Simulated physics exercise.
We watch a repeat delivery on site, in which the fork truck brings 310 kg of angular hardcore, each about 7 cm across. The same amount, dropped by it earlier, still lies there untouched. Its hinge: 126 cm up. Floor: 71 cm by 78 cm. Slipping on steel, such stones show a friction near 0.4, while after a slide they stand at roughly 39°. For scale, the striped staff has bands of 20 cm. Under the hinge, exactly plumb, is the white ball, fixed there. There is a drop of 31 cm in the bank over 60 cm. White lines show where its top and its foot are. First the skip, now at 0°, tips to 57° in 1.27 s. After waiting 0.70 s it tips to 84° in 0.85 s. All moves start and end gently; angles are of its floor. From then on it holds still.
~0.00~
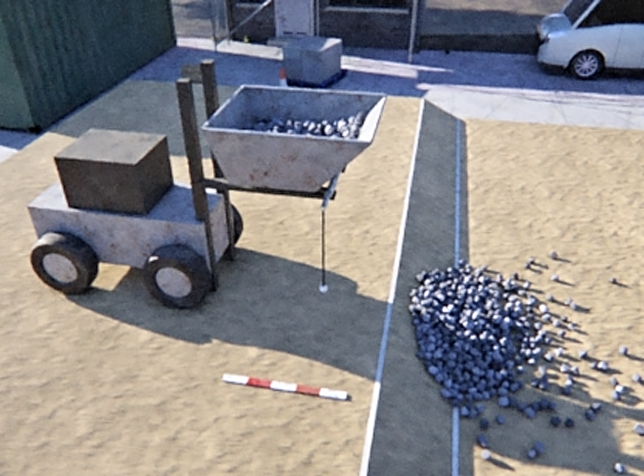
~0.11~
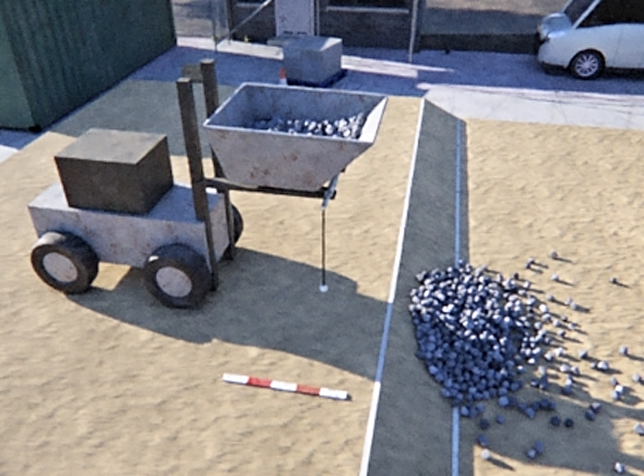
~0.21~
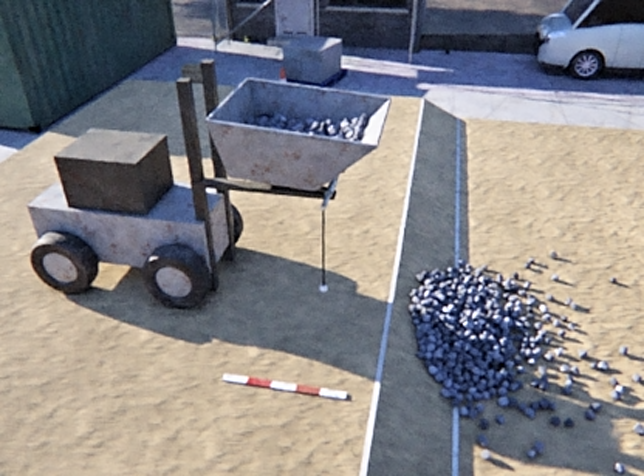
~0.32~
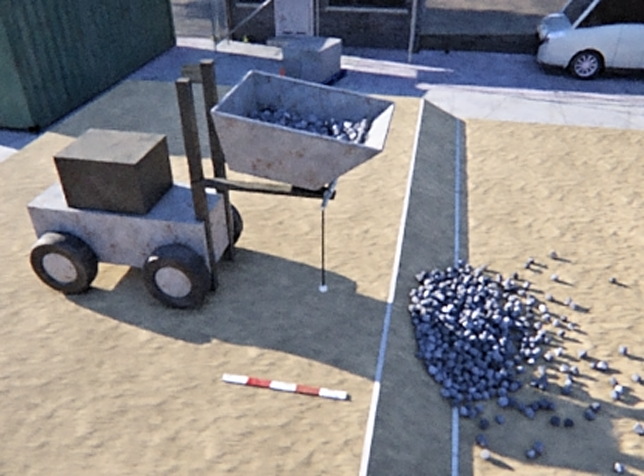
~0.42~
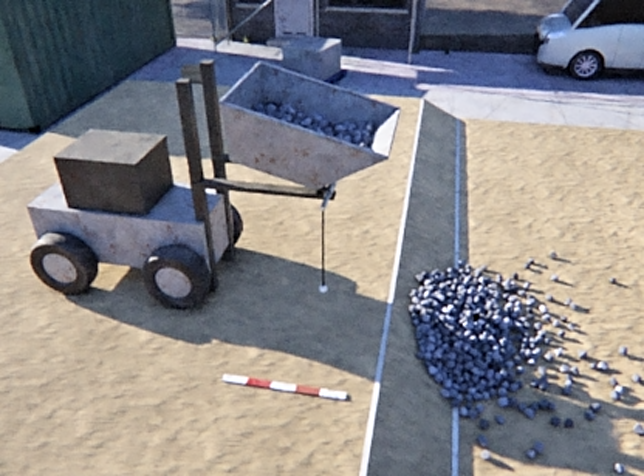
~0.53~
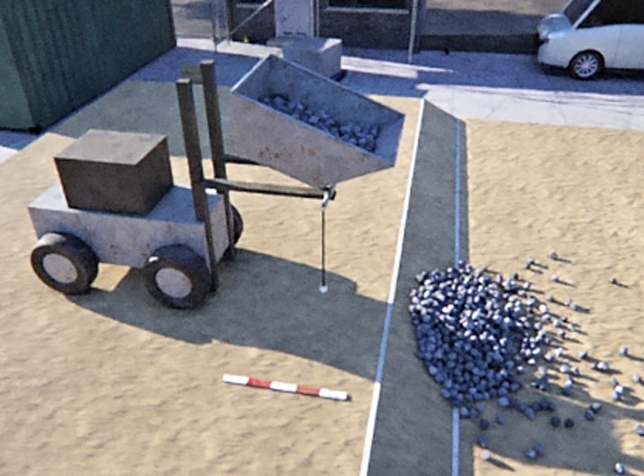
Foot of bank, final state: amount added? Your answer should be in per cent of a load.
Close to 68 parts in a hundred.
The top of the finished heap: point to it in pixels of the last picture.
Near (449, 301).
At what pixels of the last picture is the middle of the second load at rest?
I'd point to about (468, 317).
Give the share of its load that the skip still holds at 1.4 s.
Close to 100 in a hundred.
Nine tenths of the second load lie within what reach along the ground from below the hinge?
That's roughly 180 cm.
After 0.9 s the floor is at 48°; in per cent of one load, 100 in the skip, 32 on the top or the slope, 68 at the foot of the bank; the foremost stones are at (643, 380).
After 1.4 s the floor is at 57°; in per cent of one load, 100 in the skip, 32 on the top or the slope, 68 at the foot of the bank; the foremost stones are at (643, 380).
After 3.3 s the floor is at 84°; in per cent of one load, 13 in the skip, 94 on the top or the slope, 93 at the foot of the bank; the foremost stones are at (643, 380).
After 5.8 s the floor is at 84°; in per cent of one load, 0 in the skip, 65 on the top or the slope, 135 at the foot of the bank; the foremost stones are at (638, 364). Net gain at the foot of the bank, 68.
